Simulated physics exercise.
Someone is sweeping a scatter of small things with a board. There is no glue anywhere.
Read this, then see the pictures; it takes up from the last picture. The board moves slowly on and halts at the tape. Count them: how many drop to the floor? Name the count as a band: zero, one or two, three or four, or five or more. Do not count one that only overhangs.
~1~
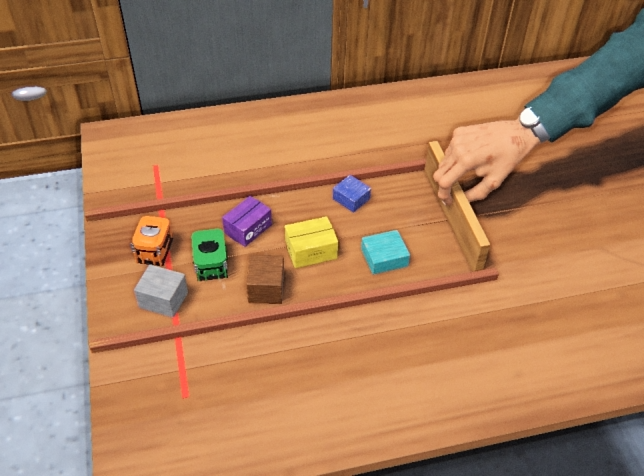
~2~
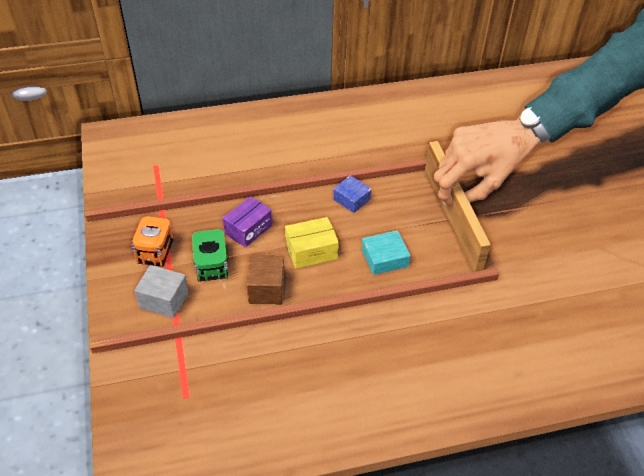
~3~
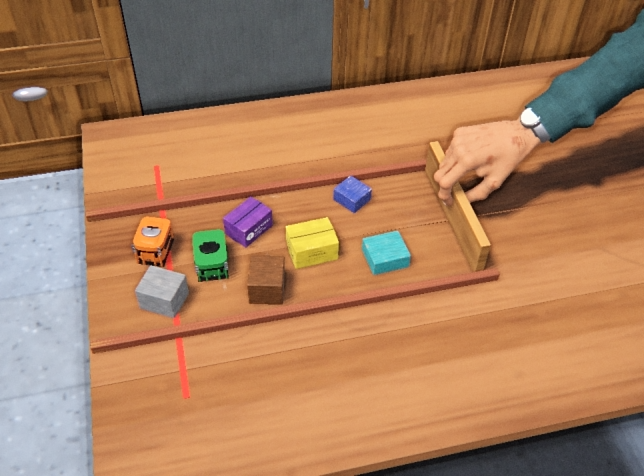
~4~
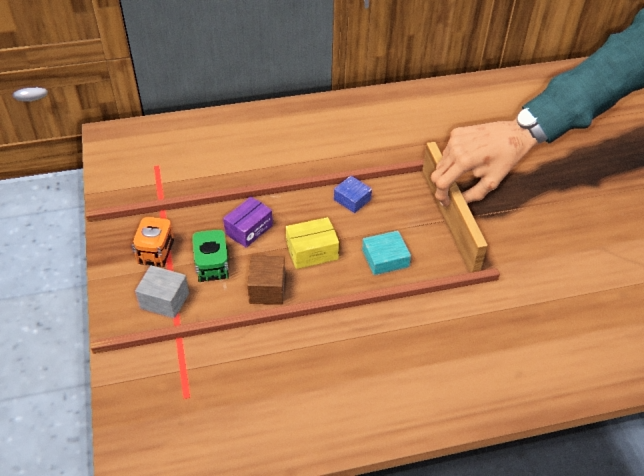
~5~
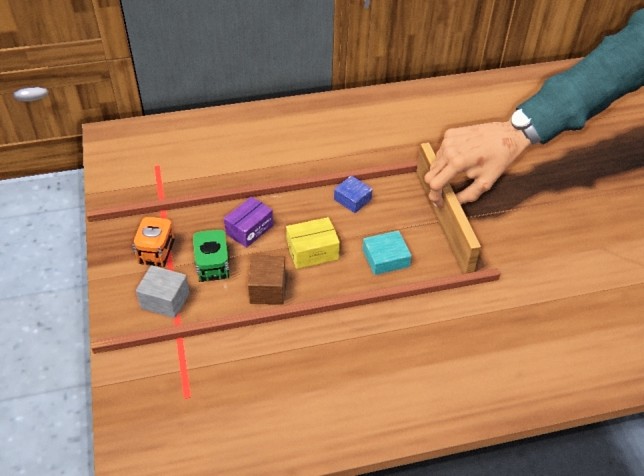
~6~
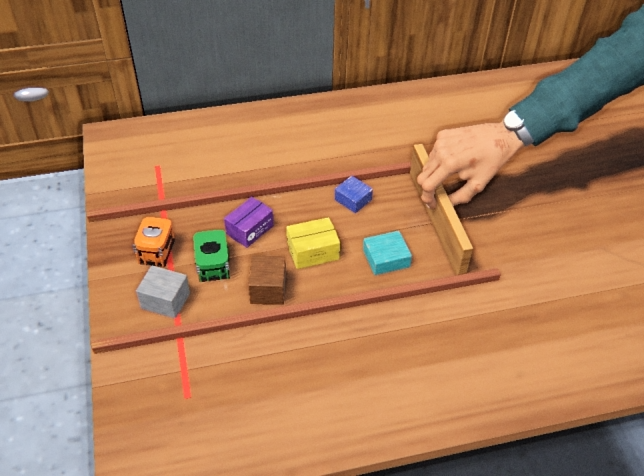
The count falls in the one or two band.
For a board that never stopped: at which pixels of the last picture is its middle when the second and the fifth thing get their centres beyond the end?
Its middle is near (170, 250) and then near (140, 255).
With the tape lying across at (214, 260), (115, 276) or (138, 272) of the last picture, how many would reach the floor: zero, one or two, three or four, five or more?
Not one; five or over; more than four.
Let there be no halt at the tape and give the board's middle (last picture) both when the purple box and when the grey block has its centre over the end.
First one: Around (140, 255). Other one: Around (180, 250).
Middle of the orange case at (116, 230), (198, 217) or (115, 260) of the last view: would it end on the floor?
Try one: It ends up off. Try two: It ends up off. Try three: It ends up off.
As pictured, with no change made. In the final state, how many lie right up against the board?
The count is 3.
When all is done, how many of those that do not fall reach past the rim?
Expected count: 1.
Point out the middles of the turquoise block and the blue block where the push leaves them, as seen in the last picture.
They come to rest around (153, 292) and (151, 221).
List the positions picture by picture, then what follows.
Orange case (153, 241); grey block (162, 291); green case (210, 255); board (455, 205); tape (169, 266), in the first frame.
Grey block (162, 291); purple box (248, 222), in the second frame.
Green case (211, 256); brown block (267, 280), in the third frame.
Orange case (154, 242); board (452, 205), in the fourth frame.
Grey block (163, 292); blue block (353, 194), in the fifth frame.
Orange case (155, 242); grey block (164, 292); green case (212, 256); board (439, 208); tape (171, 267), in the sixth frame.
A little later, none off yet; orange case at rest near (155, 242); grey block at rest near (164, 292); green case at rest near (212, 256).
Next, none off yet; orange case shifted about its own width near (130, 243); grey block shifted about its own width near (122, 301); green case shifted about its own width near (158, 263).
When it is over, the number that fall off is one or two; down, grey block.
